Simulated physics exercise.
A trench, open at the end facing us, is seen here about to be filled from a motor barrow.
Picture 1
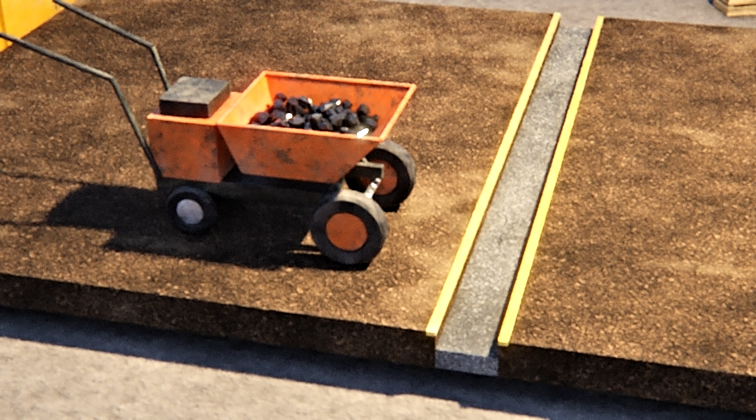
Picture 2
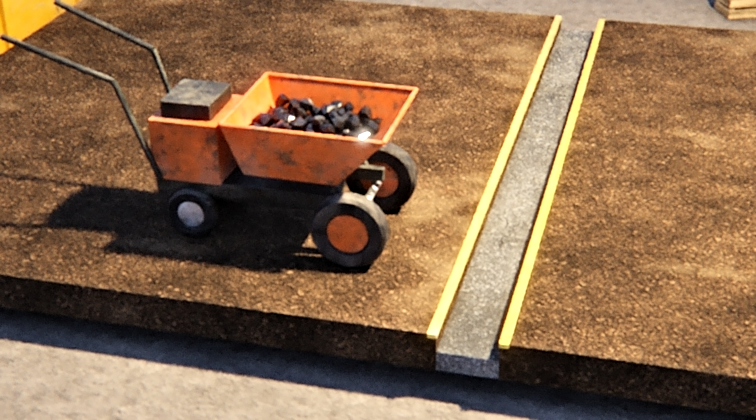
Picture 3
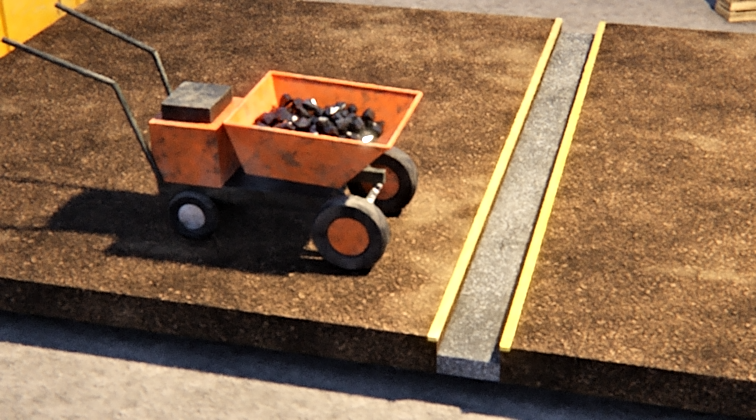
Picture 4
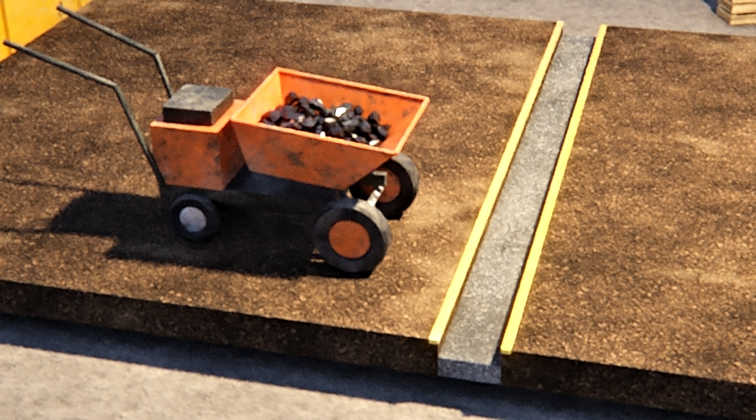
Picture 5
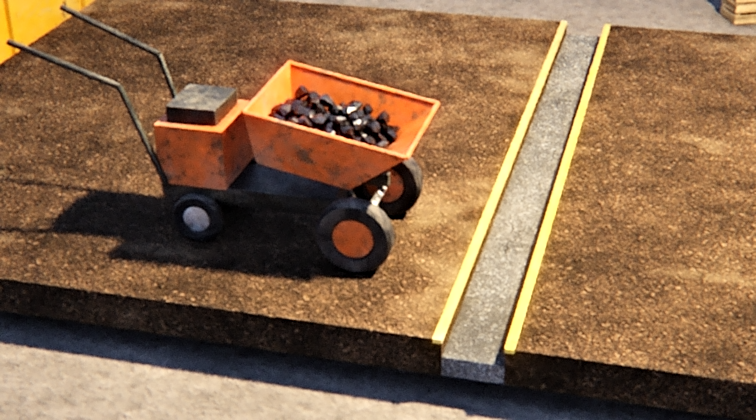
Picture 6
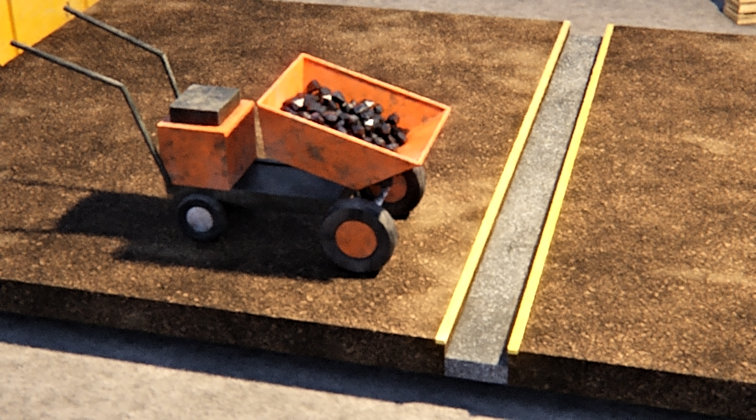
We see an orange motor barrow loaded with black lumps of coal standing on brown ground, left of a narrow, yellow-edged trench; its skip starts level, then gradually tilts forward to the right, the coal still inside.
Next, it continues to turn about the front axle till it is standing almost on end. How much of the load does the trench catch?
Over half.
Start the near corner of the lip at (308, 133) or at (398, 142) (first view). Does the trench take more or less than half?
For the first try, shy of half; for the second, past the halfway mark.
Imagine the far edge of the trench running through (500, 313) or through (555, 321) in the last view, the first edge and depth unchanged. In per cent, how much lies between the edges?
I'd put it near 50 in a hundred, then near 90 in a hundred.
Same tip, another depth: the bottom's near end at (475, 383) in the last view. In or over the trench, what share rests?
It works out to some 100 per cent.
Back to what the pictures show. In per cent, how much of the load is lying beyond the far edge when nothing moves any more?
About 10 per cent.
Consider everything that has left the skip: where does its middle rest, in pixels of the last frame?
Roughly at pixel (510, 259).
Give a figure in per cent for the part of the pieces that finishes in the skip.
Something like 15 in every hundred.
Soon after the last picture, skip tipped steeply; all in the skip.
A little later, skip tipped right over; about two thirds in the skip; about a quarter in or heaped over the trench; a stray few falling.
Later still, skip tipped right over; a small part in the skip; a stray few short of the trench; most in or heaped over the trench; a small part beyond it.
At rest, skip tipped right over; a small part in the skip; a stray few short of the trench; most in or heaped over the trench; a small part beyond it.
